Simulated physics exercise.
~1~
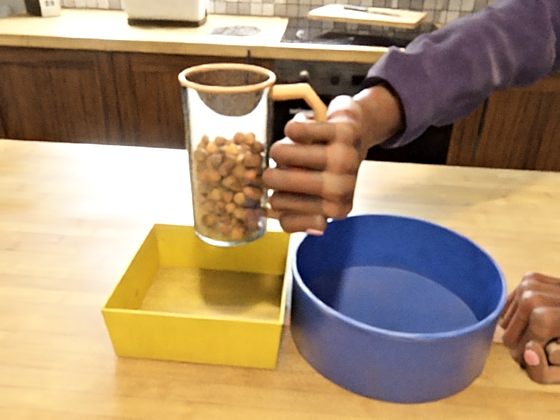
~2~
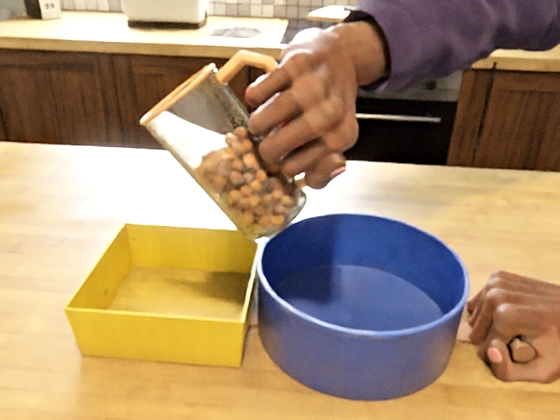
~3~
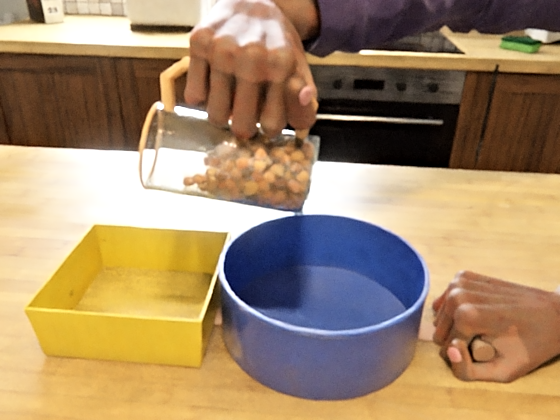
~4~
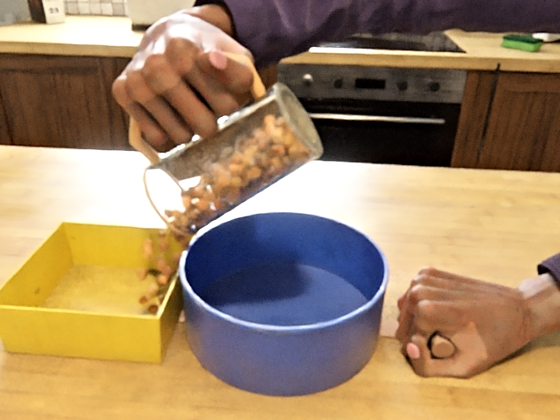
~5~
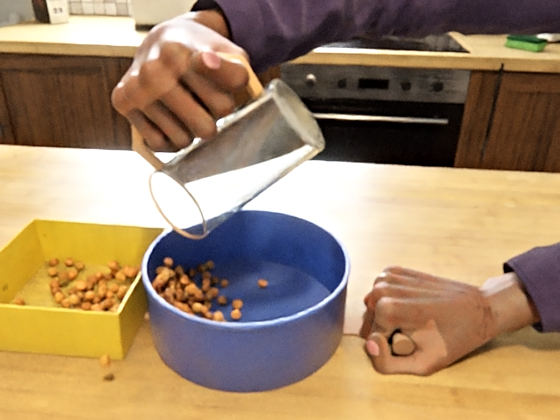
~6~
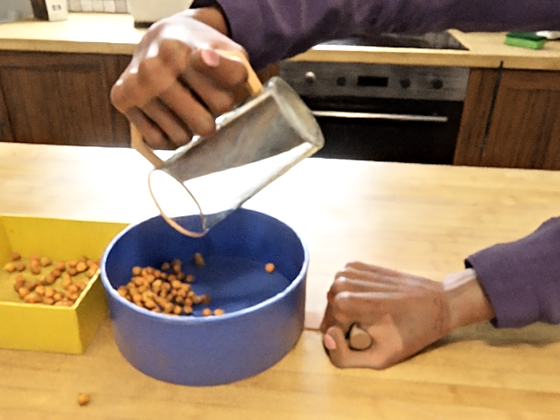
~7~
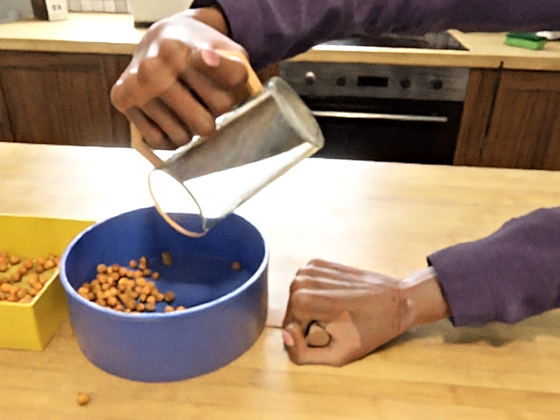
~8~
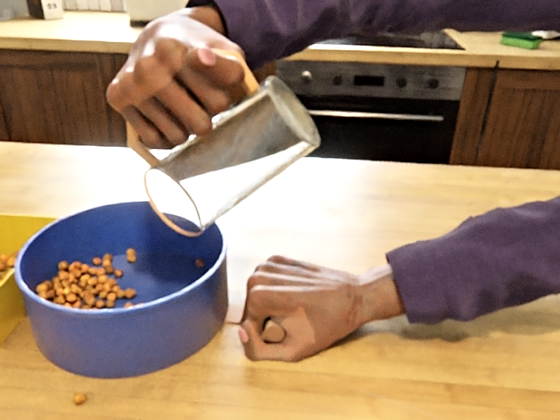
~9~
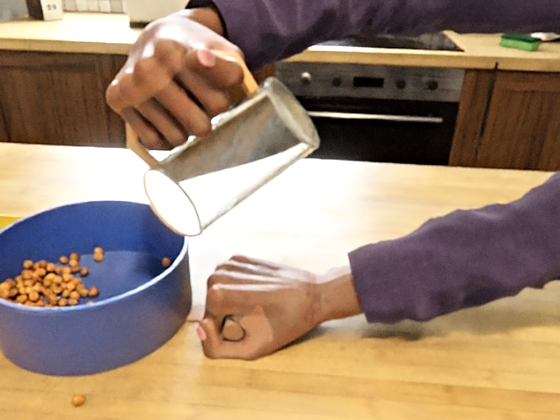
On a wooden kitchen counter, a hand in a purple sleeve holds a clear cup of chickpeas above a yellow tin and a blue pot. The cup tips over steadily while both dishes slide left, the other hand moving along beside the pot. Chickpeas first pour toward the yellow tin, then the rest drop into the blue pot as it passes beneath the rim. The emptied cup stays tilted, mouth down, as the dishes keep sliding left. At the end the yellow tin is almost out of view, the pot holds its pile, and a stray chickpea lies on the counter.
